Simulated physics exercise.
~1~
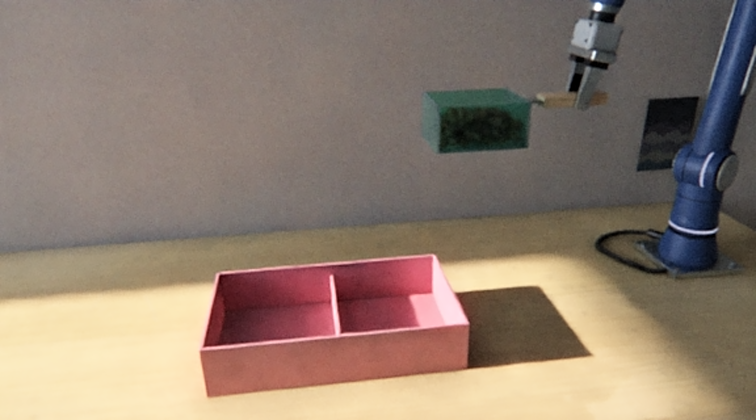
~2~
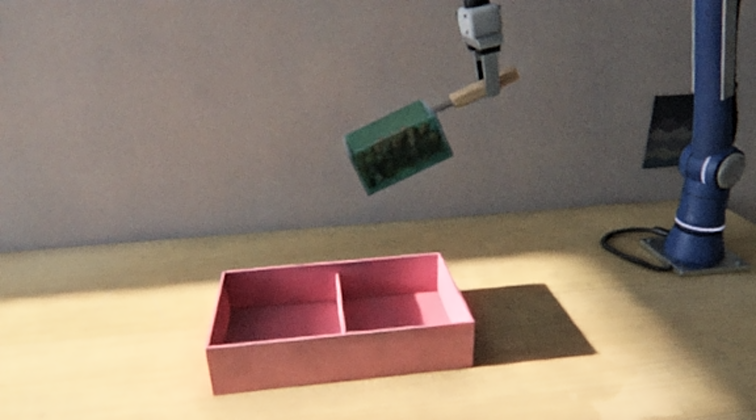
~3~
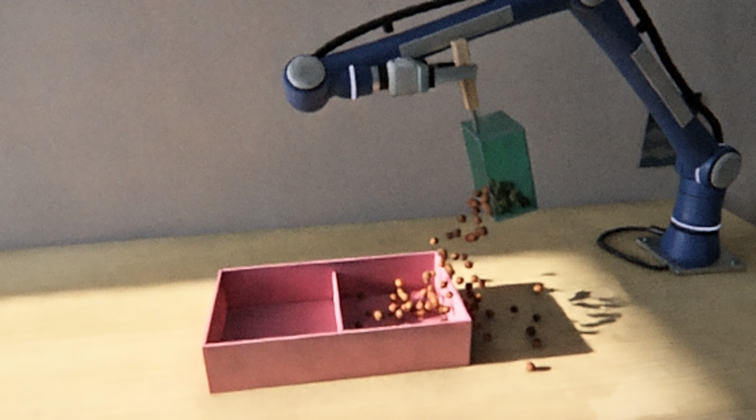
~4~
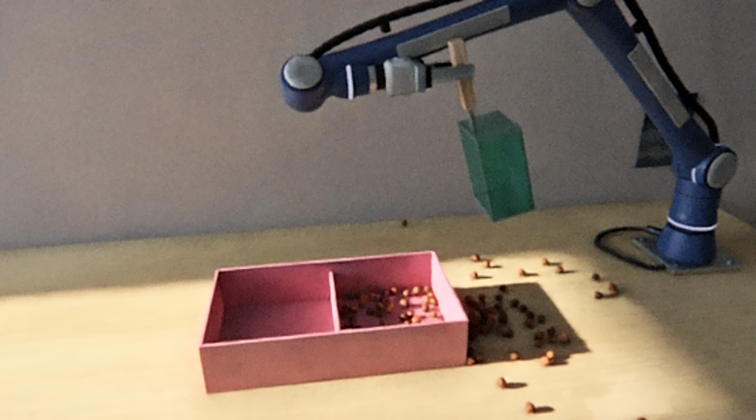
A blue robot arm carried a green see-through box of nuts left over a divided pink tray, then swung it back right and tipped it steeply, spilling the nuts partly into the tray's right compartment and partly across the table, leaving the box empty.
